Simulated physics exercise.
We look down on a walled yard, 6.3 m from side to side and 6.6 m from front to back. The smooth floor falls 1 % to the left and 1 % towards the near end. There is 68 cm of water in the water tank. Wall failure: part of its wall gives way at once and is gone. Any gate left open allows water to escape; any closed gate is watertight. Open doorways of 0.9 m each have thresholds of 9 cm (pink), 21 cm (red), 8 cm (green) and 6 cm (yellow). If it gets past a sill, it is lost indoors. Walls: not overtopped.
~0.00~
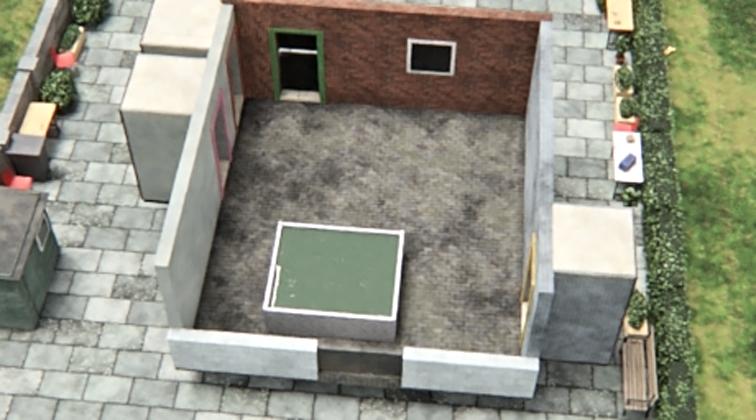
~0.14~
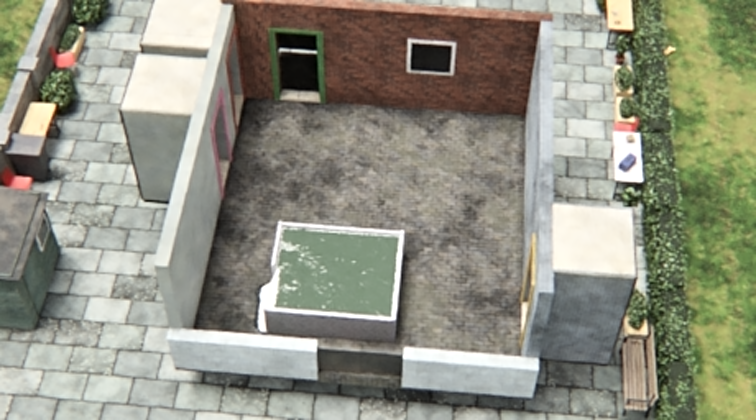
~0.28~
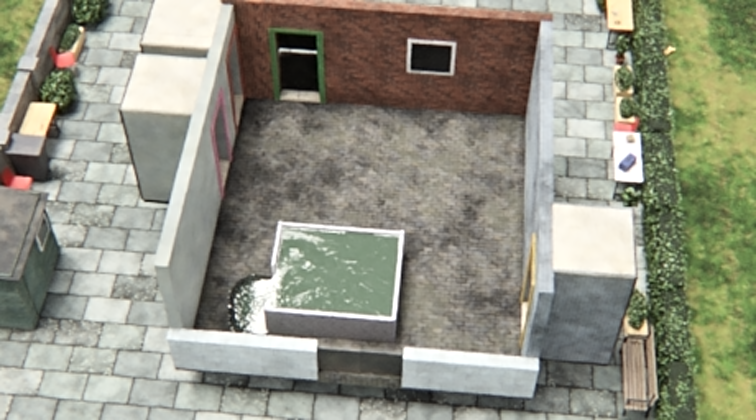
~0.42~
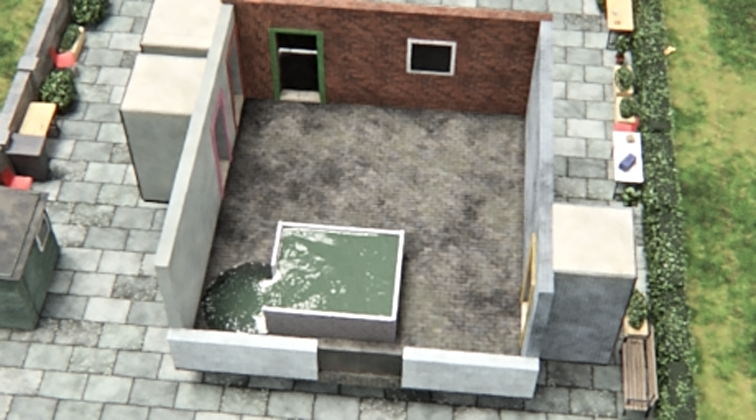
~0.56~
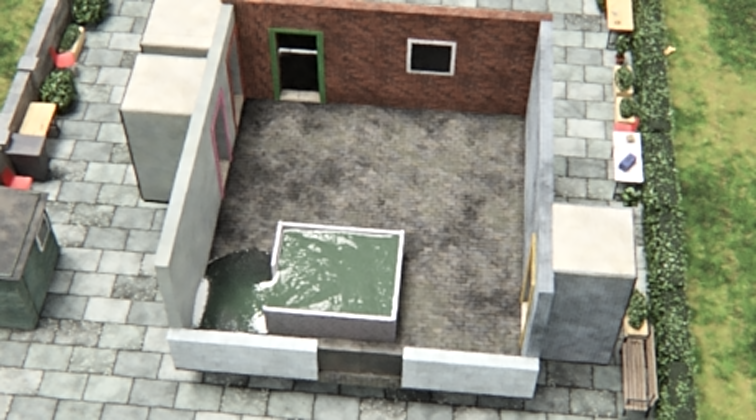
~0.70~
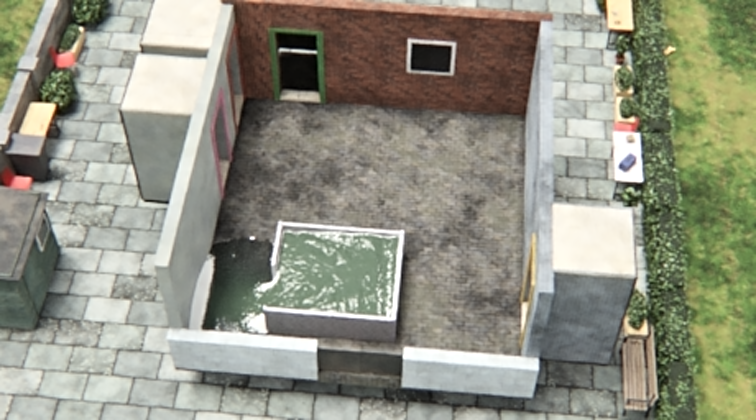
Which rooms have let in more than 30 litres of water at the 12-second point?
One by one: The pink door will not let too much through. The red door will not let too much through. The green door will let too much through. The yellow door will let too much through.
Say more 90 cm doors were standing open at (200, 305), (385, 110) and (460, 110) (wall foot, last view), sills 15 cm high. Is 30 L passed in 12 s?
Note, doorways in listed order: Goes beyond, stays short, stays short.
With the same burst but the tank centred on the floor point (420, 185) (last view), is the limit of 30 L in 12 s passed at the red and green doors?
Red: Within limit; green: Within limit.
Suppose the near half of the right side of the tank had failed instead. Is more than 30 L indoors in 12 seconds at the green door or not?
Then: Green short of it.
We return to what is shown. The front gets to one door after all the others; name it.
The yellow door.
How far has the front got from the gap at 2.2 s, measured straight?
Roughly 4.8 m.
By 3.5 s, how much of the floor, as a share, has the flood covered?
Close to 50 in a hundred.
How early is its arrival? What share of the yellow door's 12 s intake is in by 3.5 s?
Estimate: Around 0 per cent.
After 1.4 s water covers 10 % of the floor and is deepest (58 cm) near (189, 351); pink door not reached, red door not reached, green door not reached, yellow door not reached.
After 2.2 s water covers 25 % of the floor and is deepest (51 cm) near (189, 351); pink door 6 cm at the sill, 0 L in, red door not reached, green door not reached, yellow door not reached.
After 3.5 s water covers 50 % of the floor and is deepest (34 cm) near (189, 351); pink door 6 cm at the sill, 0 L in, red door 9 cm at the sill, 0 L in, green door 19 cm at the sill, 5 L in, yellow door not reached.
After 7.0 s water covers 95 % of the floor and is deepest (20 cm) near (189, 351); pink door 5 cm at the sill, 0 L in, red door 14 cm at the sill, 0 L in, green door 12 cm at the sill, 82 L in, yellow door 10 cm at the sill, 43 L in.
After 12.0 s water covers 100 % of the floor and is deepest (16 cm) near (225, 189); pink door 14 cm at the sill, 1 L in, red door 7 cm at the sill, 0 L in, green door 5 cm at the sill, 93 L in, yellow door 6 cm at the sill, 60 L in.
